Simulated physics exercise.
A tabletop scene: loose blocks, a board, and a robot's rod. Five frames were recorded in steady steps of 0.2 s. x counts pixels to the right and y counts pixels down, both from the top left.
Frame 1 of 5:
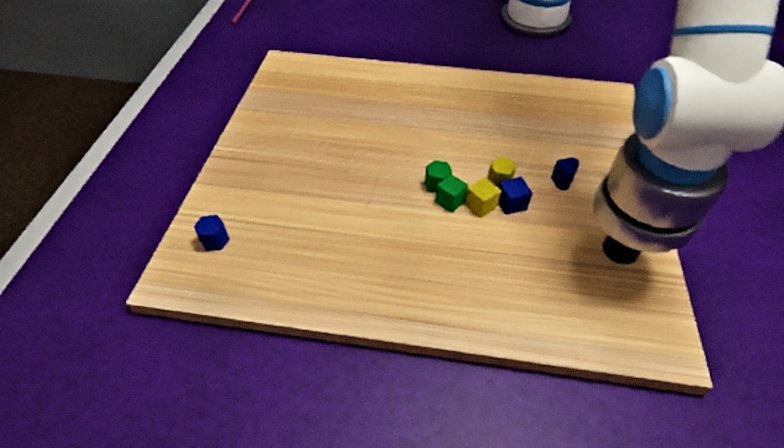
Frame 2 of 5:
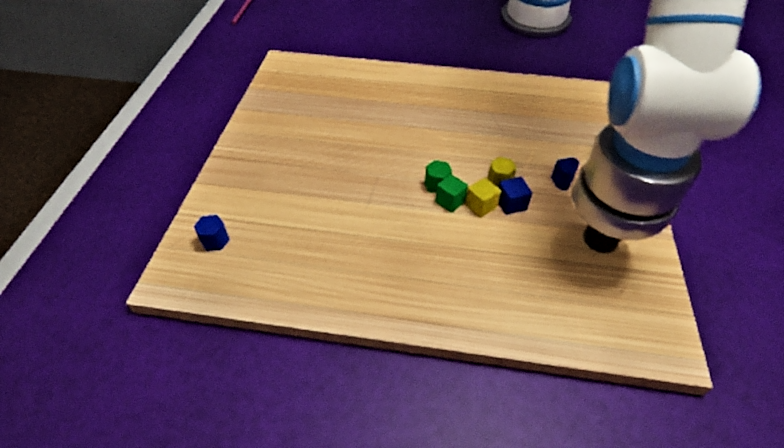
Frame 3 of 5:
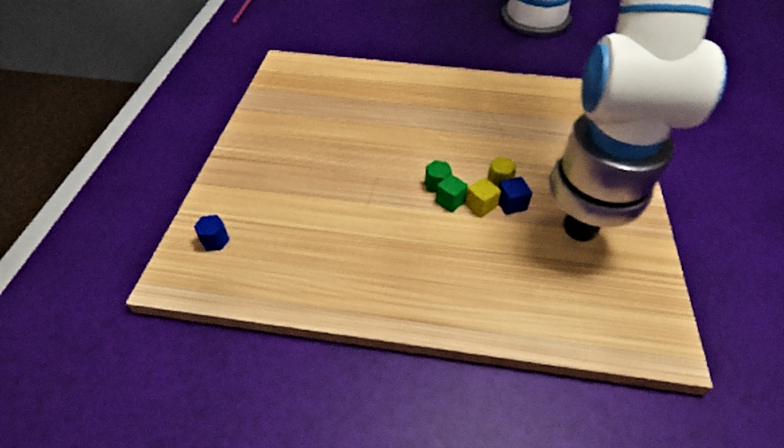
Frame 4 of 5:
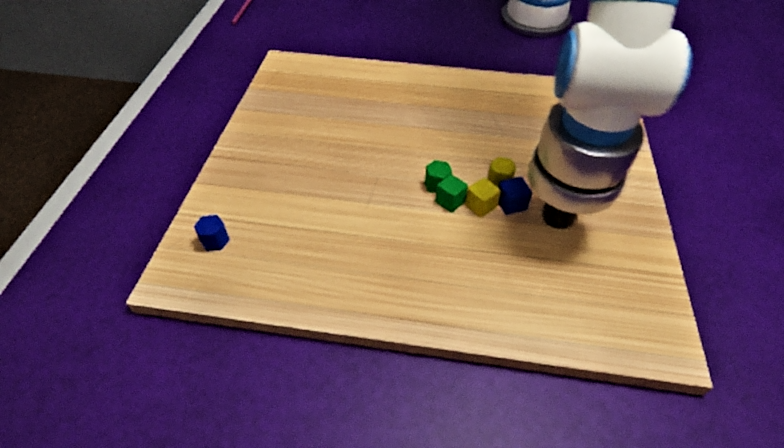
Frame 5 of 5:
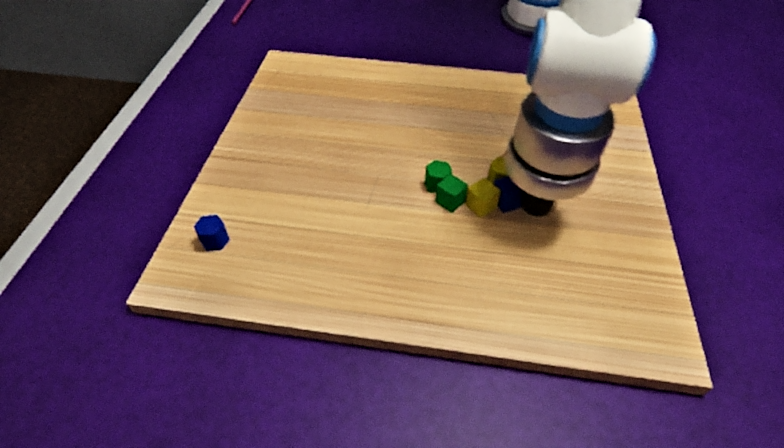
On a light wooden board over a purple surface, small green, yellow and blue blocks sit near a white robot arm. The arm glides steadily left and slightly away from the viewer, passing in front of one blue block, and its dark tip comes up beside the clustered blue cube.
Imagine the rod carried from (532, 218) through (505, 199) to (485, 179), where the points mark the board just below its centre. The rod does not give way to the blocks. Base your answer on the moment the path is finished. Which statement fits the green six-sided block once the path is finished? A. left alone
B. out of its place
My answer is option A.
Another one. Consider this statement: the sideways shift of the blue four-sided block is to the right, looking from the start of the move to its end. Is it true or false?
False.
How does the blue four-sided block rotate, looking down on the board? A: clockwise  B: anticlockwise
(B)
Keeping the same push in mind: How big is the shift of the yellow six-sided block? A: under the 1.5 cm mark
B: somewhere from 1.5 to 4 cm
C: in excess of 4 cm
Choice C: In excess of 4 cm.
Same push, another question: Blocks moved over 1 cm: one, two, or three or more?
I expect two blocks to be moved by more than 1 cm.
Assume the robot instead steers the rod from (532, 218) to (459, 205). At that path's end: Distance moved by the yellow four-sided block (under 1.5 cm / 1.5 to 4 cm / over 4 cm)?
Final distance: More than 4 cm.
The first path, step by step. Halfway along, rod (507, 187); yellow four-sided block (481, 189); yellow six-sided block (488, 152), turned 70° clockwise; blue four-sided block (484, 169), turned 25° anticlockwise.
At the end, rod (487, 167); green six-sided block still; yellow four-sided block (481, 189); yellow six-sided block (485, 144), turned 95° clockwise; blue four-sided block (462, 156), turned 55° anticlockwise.
